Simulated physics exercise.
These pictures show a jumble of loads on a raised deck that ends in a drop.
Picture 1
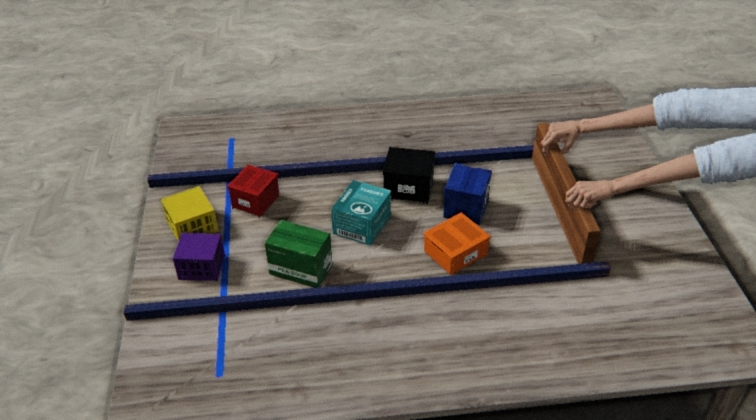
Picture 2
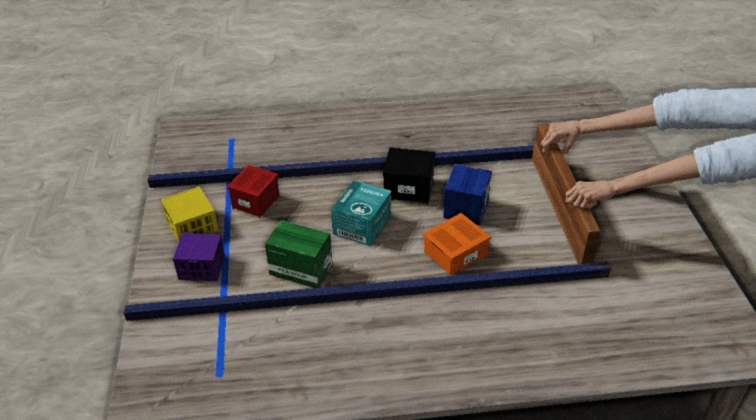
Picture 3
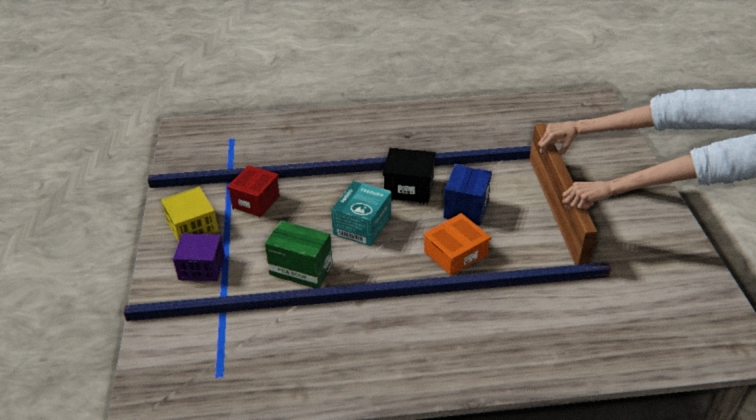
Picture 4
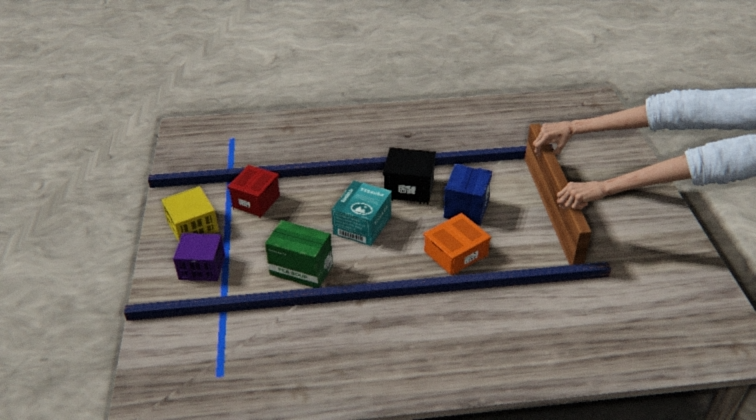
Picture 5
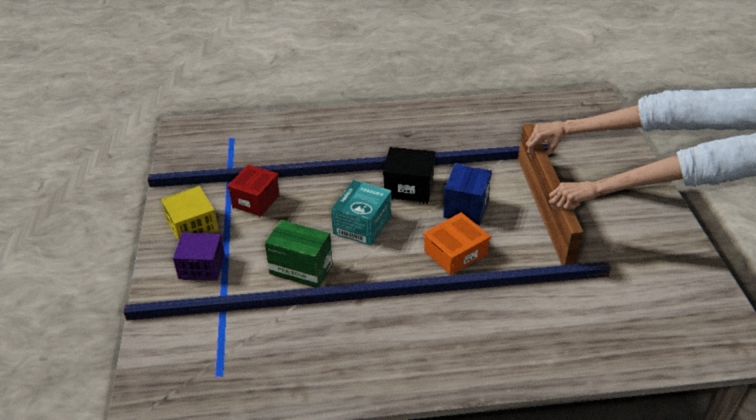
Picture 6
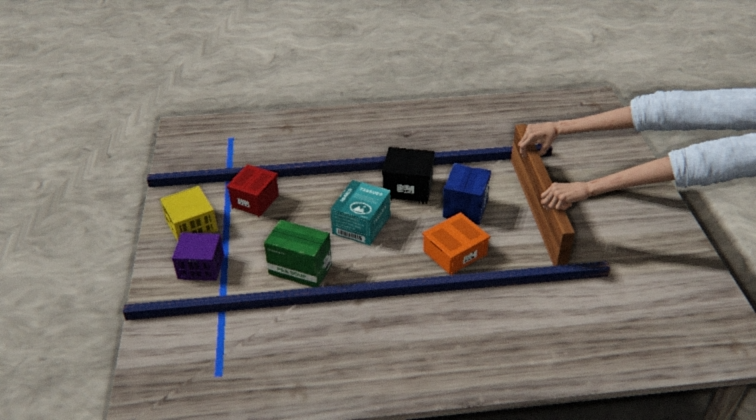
A wooden plank, held by two hands, slid slowly a short way left between two dark rails on a table, while the colourful boxes and crates near the blue line stayed still.
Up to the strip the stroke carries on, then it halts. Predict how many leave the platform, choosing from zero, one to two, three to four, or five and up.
The count is one to two.
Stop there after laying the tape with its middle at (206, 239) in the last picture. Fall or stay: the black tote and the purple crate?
The black tote remains in place; as for the purple crate, it does not stay.
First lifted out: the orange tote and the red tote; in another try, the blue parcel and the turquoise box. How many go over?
First 1, then 1.
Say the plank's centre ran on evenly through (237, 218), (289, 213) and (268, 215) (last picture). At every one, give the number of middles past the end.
Result per place: 2; 0; 0.
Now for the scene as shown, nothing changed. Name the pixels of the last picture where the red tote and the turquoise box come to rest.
First (166, 189), then (155, 230).
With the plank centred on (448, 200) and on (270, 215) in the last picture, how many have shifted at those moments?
At the first spot 3, then 8.
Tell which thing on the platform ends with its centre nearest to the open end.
It's the green parcel that is foremost.
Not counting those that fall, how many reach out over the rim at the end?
The total would be 2.
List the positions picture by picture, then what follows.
The first picture shows yellow crate (190, 215); purple crate (200, 257); red tote (255, 191); plank (563, 191); tape (226, 238).
The second picture shows purple crate (200, 257); blue parcel (467, 194).
The third picture shows red tote (255, 192); turquoise box (362, 213).
The fourth picture shows yellow crate (190, 215); black tote (410, 176).
The fifth picture shows purple crate (200, 257); green parcel (299, 254).
The sixth picture shows yellow crate (189, 215); purple crate (199, 257); red tote (254, 191); plank (540, 193); tape (226, 237).
A little later, none off yet; yellow crate at rest near (189, 215); purple crate at rest near (199, 257); red tote at rest near (254, 191).
Next, none off yet; yellow crate shifted a little near (173, 213); purple crate shifted about its own width near (159, 259); red tote shifted about its own width near (215, 190).
When it is over, the number that fall off is one or two; down, purple crate and yellow crate.
